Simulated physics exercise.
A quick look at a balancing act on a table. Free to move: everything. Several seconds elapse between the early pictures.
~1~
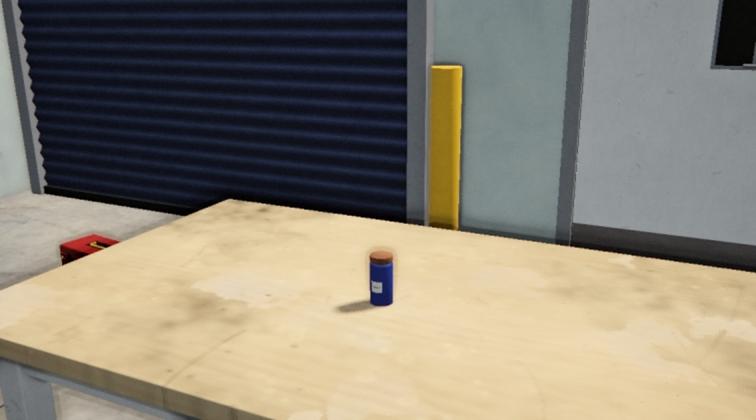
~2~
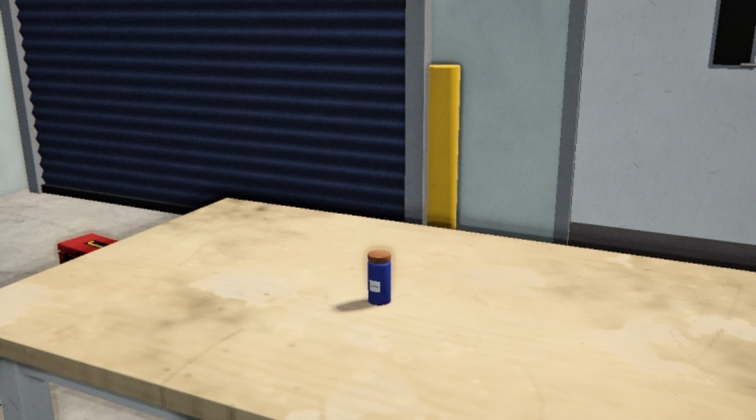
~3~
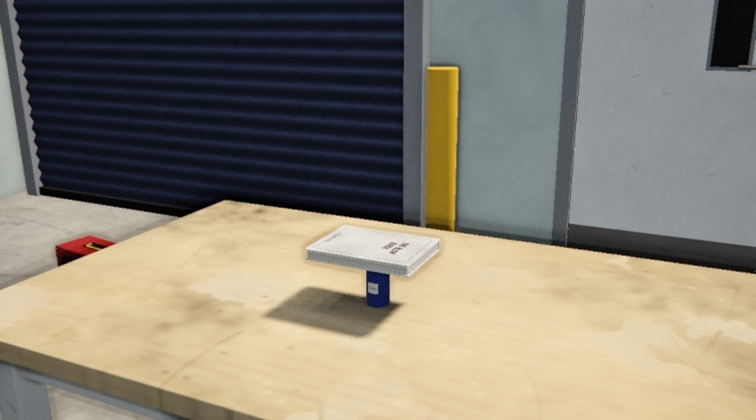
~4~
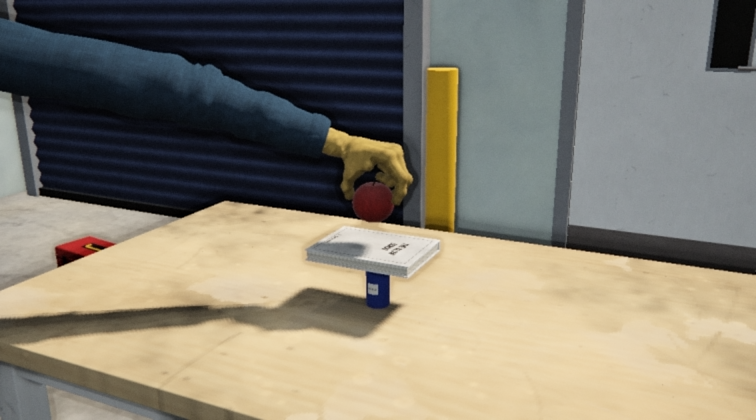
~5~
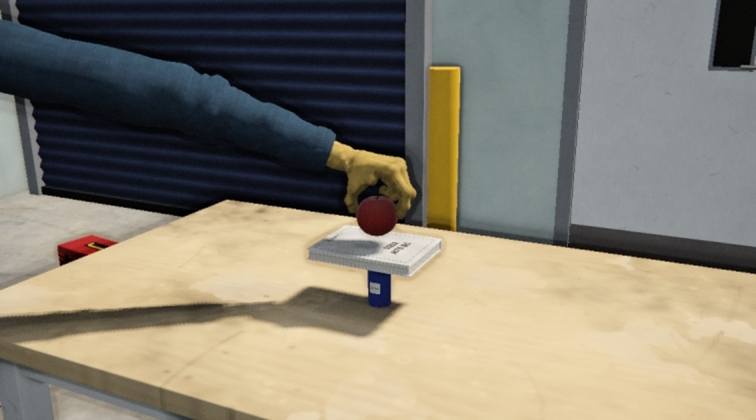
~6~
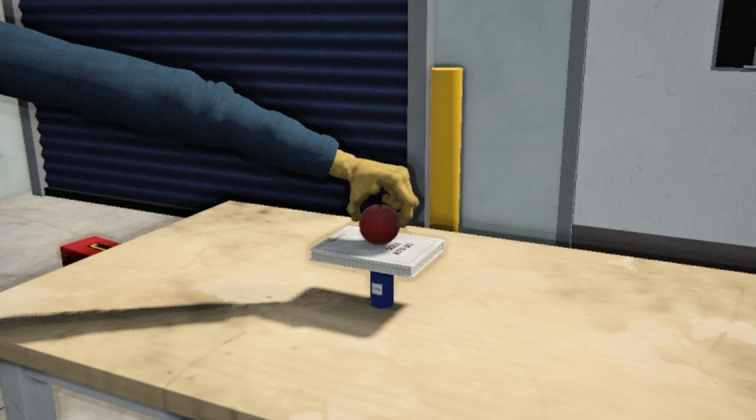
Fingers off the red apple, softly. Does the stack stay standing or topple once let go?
Well, once it's let go, everything stays put there.
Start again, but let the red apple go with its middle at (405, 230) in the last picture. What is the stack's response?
What happens next is that it remains standing.
Then, 0.20 s after the last picture, nothing has stirred.
Then, 0.50 s after the last picture, red apple resting near (380, 225).
At rest, all 3 in place. Seen from the same camera at the end, red apple near (380, 225). The stack keeps its balance.
